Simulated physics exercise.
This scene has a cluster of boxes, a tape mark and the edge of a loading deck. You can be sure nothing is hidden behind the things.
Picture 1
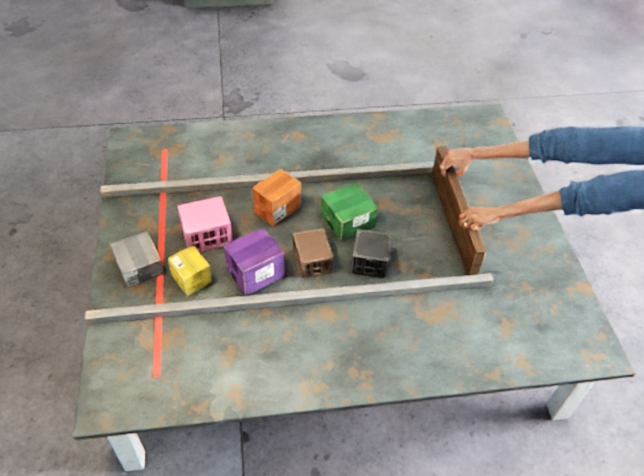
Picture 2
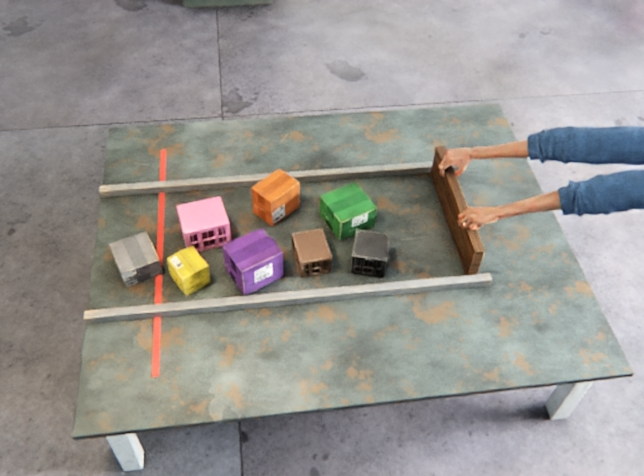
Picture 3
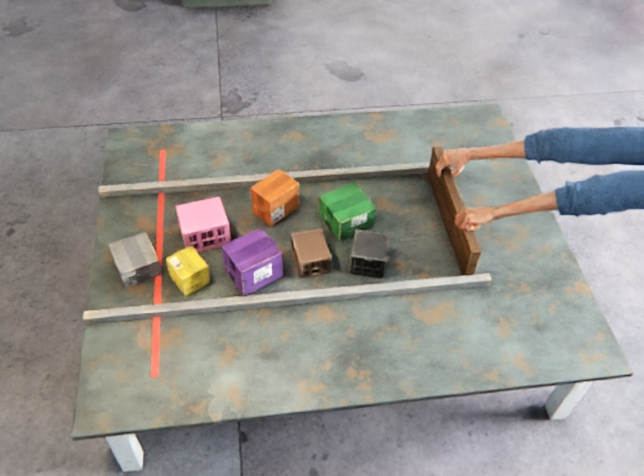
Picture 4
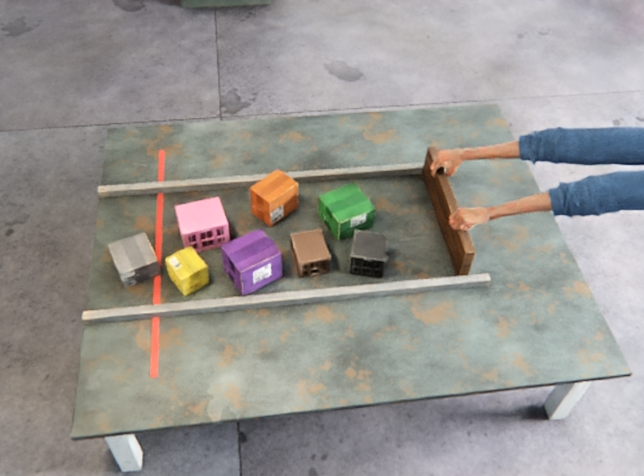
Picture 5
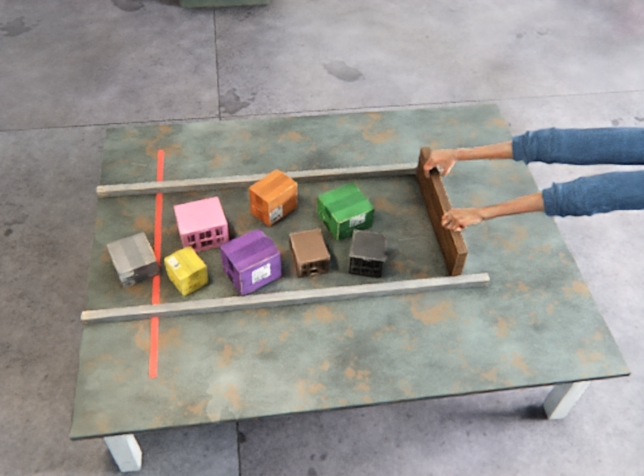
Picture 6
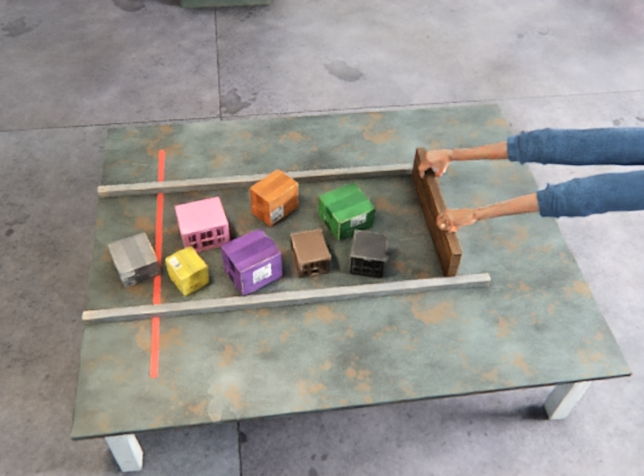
A wooden plank, gripped by two hands in blue sleeves, starts near the right end of two pale rails on a worn green table. The arms slide it a short way left, toward the colourful boxes, which stay still, with the grey one by a red line.
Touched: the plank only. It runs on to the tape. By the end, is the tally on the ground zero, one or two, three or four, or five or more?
When it halts, three, or four, of them have come off.
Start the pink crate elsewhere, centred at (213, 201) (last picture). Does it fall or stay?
It goes off the edge.
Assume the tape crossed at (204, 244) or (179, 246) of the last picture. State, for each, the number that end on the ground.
In that order 2 and 3.
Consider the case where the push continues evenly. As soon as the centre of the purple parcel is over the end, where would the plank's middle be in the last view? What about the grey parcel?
The middle is at (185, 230) when it's the purple parcel, and at (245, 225) when it's the grey parcel.
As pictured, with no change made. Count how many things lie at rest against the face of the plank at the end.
2 end up touching it.
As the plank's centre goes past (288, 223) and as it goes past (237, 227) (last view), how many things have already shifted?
At that stage 8; at the next, 8.
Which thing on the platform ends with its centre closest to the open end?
The orange box is foremost.
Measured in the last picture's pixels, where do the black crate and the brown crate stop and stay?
The black crate at (137, 279), the brown crate at (103, 279).
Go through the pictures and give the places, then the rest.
The first picture shows grey parcel (137, 259); yellow parcel (190, 271); pink crate (205, 225); plank (456, 209); tape (161, 247).
The second picture shows yellow parcel (189, 271); green parcel (348, 211).
The third picture shows pink crate (204, 225); black crate (370, 254).
The fourth picture shows grey parcel (135, 259); purple parcel (252, 262).
The fifth picture shows yellow parcel (187, 271); plank (440, 210).
The sixth picture shows grey parcel (135, 260); yellow parcel (188, 271); pink crate (203, 225); plank (435, 211); tape (158, 247).
Soon after, none off yet; grey parcel at rest near (135, 260); yellow parcel at rest near (188, 271); pink crate at rest near (203, 225).
After that, none off yet; grey parcel displaced about its own width near (97, 258); yellow parcel displaced well along near (125, 277); pink crate displaced a little near (177, 233).
In the end, the number that fall off is three or four; gone, purple parcel, pink crate, yellow parcel and grey parcel.
